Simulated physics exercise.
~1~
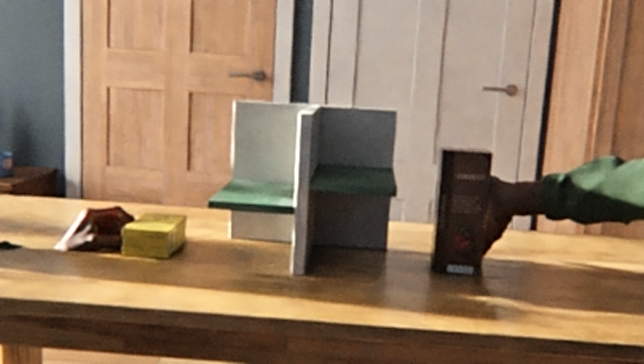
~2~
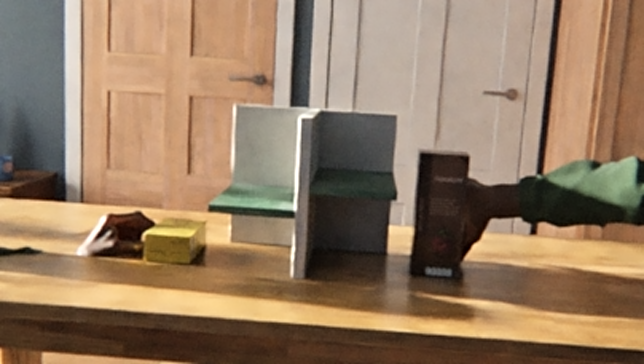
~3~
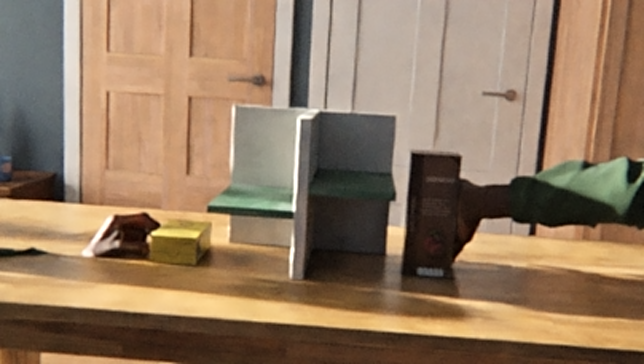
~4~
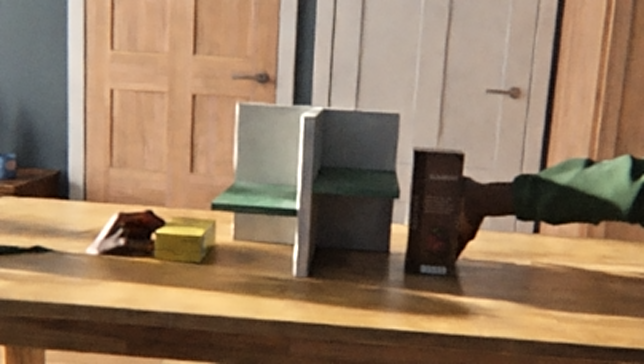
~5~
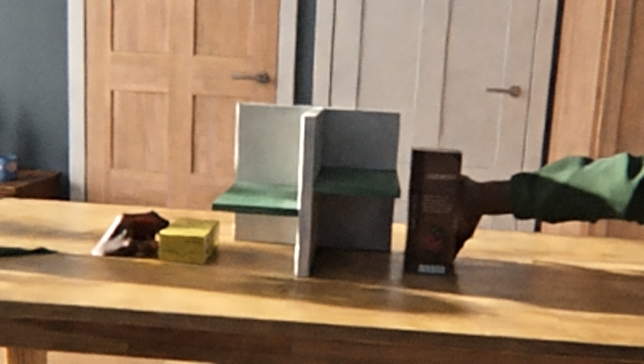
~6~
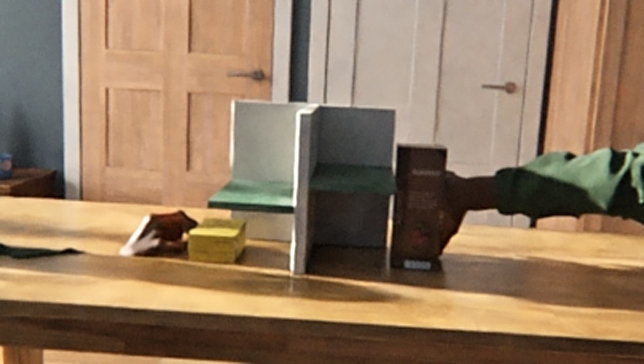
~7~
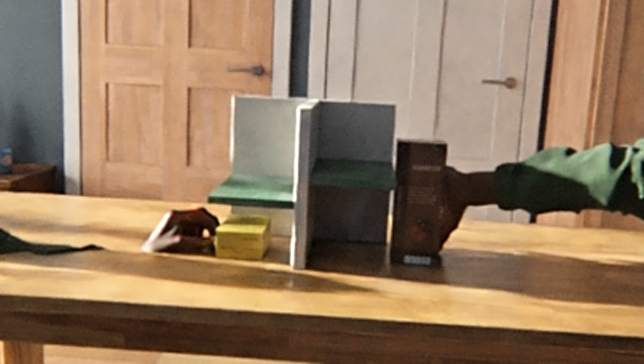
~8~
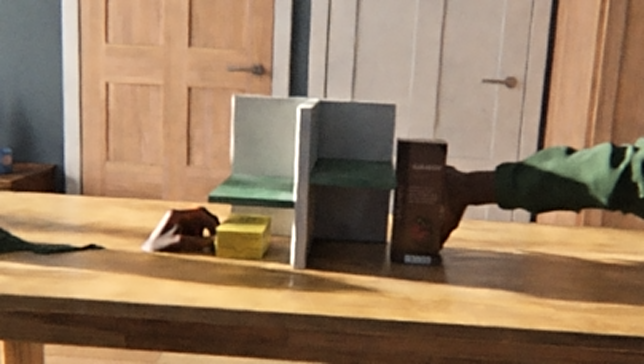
A yellow packet lying on its side and an upright brown carton slide slowly toward a grey, two-sided shelf with green ledges on a wooden table, seen from the front by a slightly swaying camera with doors behind. A hand pushes the packet rightward from the left, while a green-sleeved arm pushes the carton leftward from the right. Both near the openings beneath the ledges. The carton, too tall to fit, stops against the right side of the shelf. The low packet continues under the left ledge and comes to rest there, with both hands still beside the objects.
